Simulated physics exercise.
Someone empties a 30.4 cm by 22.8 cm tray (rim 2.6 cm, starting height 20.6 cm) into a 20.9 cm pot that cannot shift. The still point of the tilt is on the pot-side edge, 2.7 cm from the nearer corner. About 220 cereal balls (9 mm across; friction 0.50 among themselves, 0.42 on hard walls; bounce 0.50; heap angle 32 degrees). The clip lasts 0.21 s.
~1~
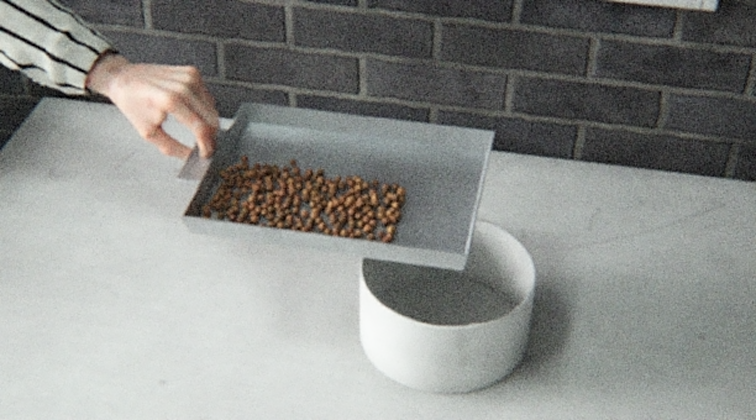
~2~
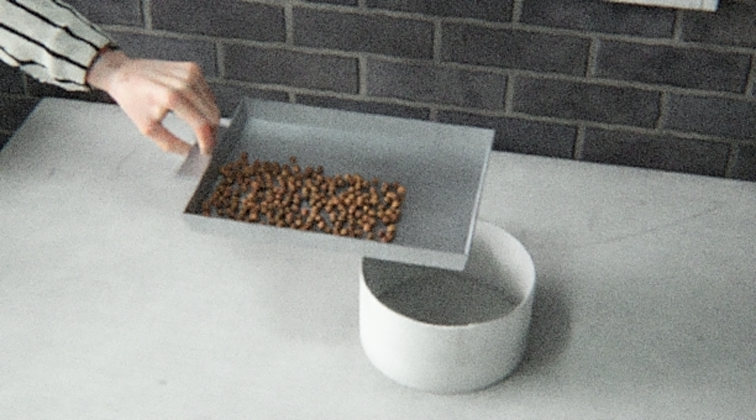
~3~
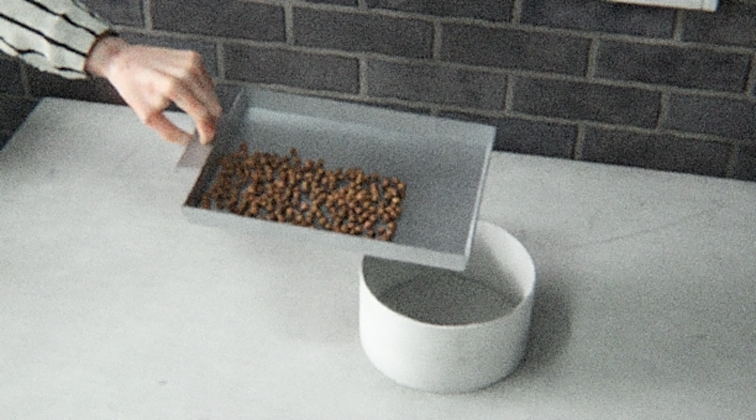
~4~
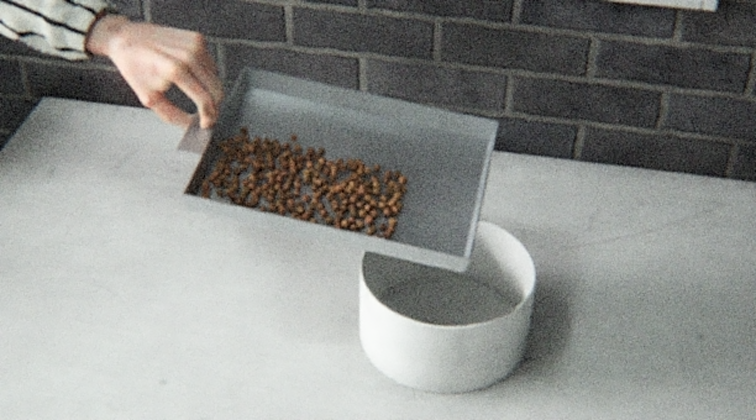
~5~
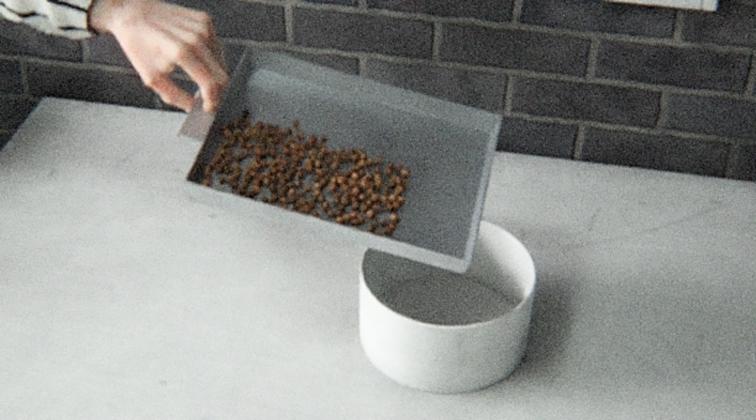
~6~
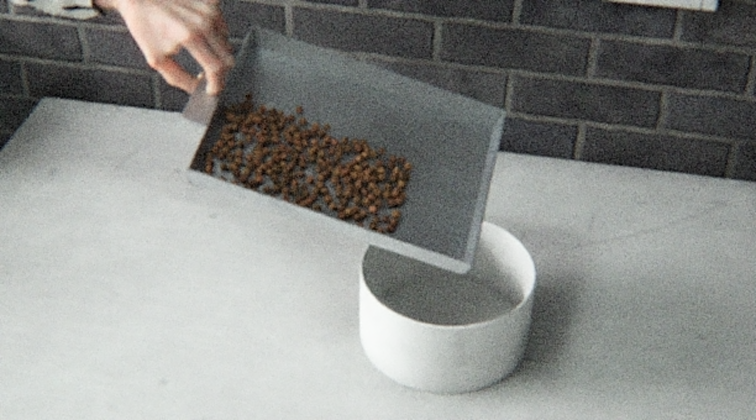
A shallow gray tray holding small brown balls tilted gradually down toward the right as a hand in a striped sleeve raised its left end, while the balls stayed bunched beside a white pot below.
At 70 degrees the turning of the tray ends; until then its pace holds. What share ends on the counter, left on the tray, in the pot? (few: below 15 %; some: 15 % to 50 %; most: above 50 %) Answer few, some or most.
Counter: Most, tray: Some, pot: Few.
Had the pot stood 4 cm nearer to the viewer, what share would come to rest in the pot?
In that case some 0 per cent.
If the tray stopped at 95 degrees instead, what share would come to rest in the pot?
Then about 0 per cent.
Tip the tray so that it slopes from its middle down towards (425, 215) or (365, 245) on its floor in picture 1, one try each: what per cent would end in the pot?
About 0 and 0 per cent.
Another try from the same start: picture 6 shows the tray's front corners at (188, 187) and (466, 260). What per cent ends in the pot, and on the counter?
Pot 0, counter 45.
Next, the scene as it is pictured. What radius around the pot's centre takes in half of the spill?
About 24 cm.
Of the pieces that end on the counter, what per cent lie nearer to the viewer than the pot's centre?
Some 100 per cent.
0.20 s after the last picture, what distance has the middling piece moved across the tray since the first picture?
Some 3 cm.
Then, 0.20 s after the last picture, tilt 45 degrees; the tray holds 100 %, the pot 0 %.
Then, 0.34 s after the last picture, tilt 63 degrees; the tray holds 100 %, the pot 0 %.
Then, 0.61 s after the last picture, tilt 70 degrees; the tray holds 50 %, the pot 0 %.
In the end, counter 65 %, tray 35 %, pot 0 %.
